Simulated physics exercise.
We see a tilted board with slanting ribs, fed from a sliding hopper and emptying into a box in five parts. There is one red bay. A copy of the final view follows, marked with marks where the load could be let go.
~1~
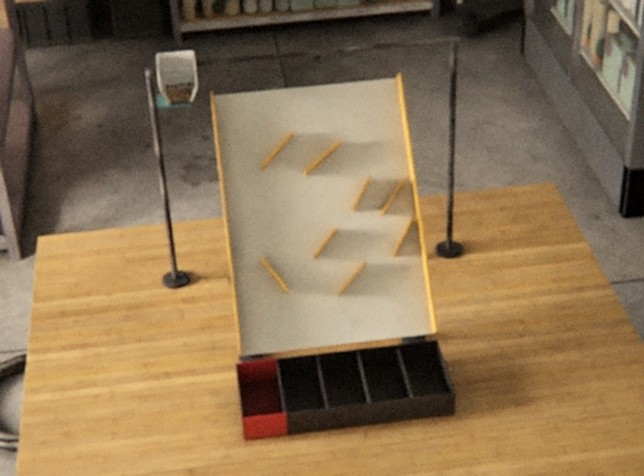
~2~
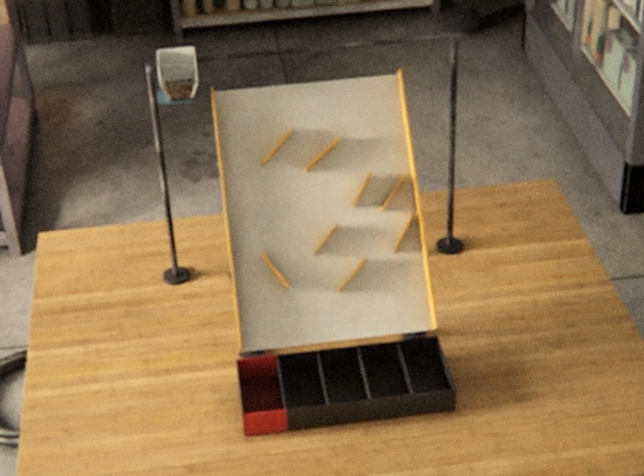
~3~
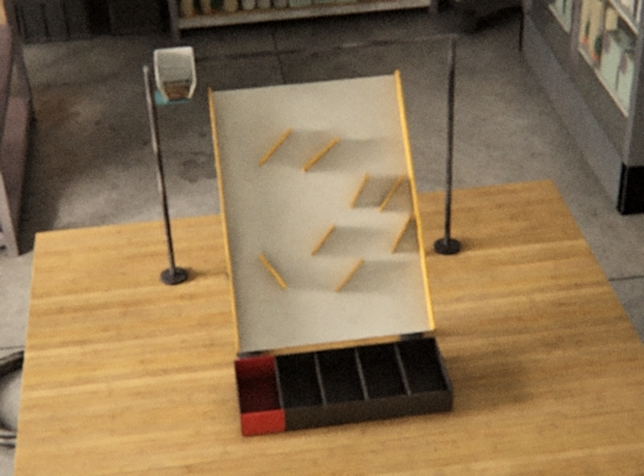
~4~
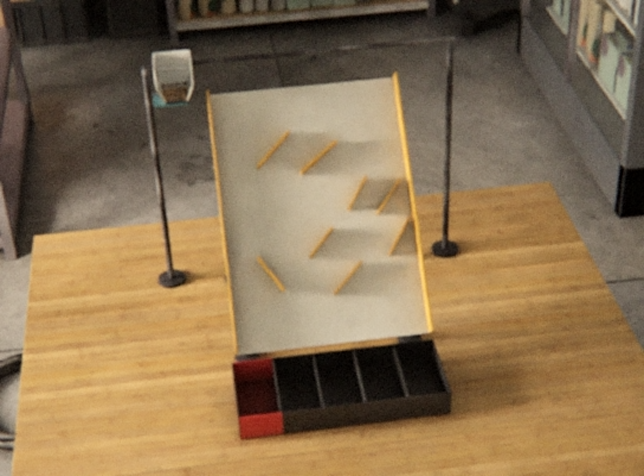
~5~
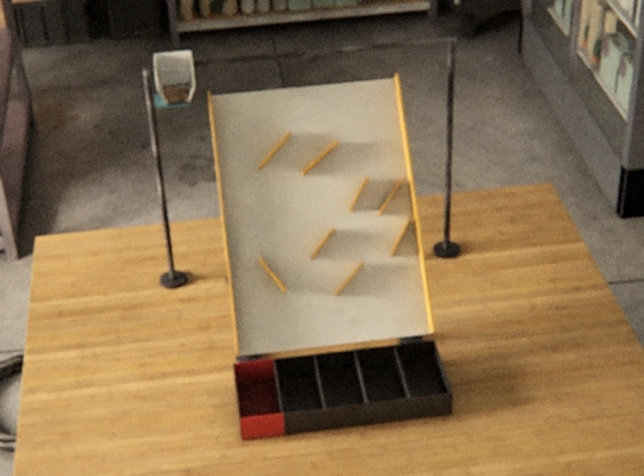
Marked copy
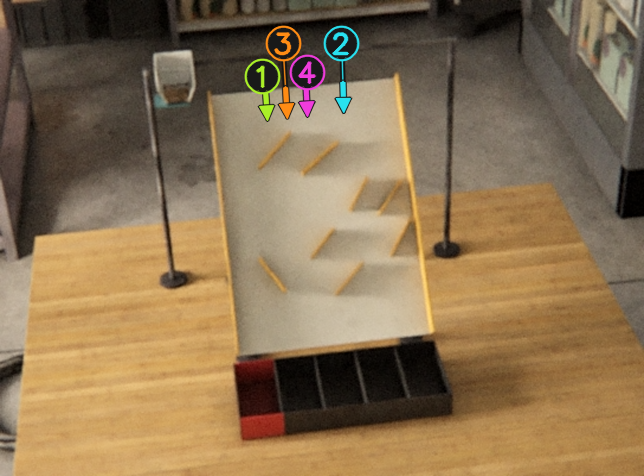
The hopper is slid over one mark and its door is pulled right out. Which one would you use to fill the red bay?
Choose 1.
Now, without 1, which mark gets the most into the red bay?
The answer is 3.
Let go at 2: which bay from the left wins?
The second.
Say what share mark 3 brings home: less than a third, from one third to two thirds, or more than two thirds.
From one third to two thirds.
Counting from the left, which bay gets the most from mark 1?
The first from the left.
On the marked copy, mark 1 meets the board at (267, 115); mark 2 meets the board at (343, 107); mark 3 meets the board at (287, 113); mark 4 meets the board at (307, 111).
Choosing 1, almost all in the red bay, just a few in other bays, just a few outside the box.
Choosing 2, about a tenth in the red bay, almost all in other bays.
Choosing 3, roughly half in the red bay, roughly half in other bays.
Choosing 4, about a tenth in the red bay, almost all in other bays.
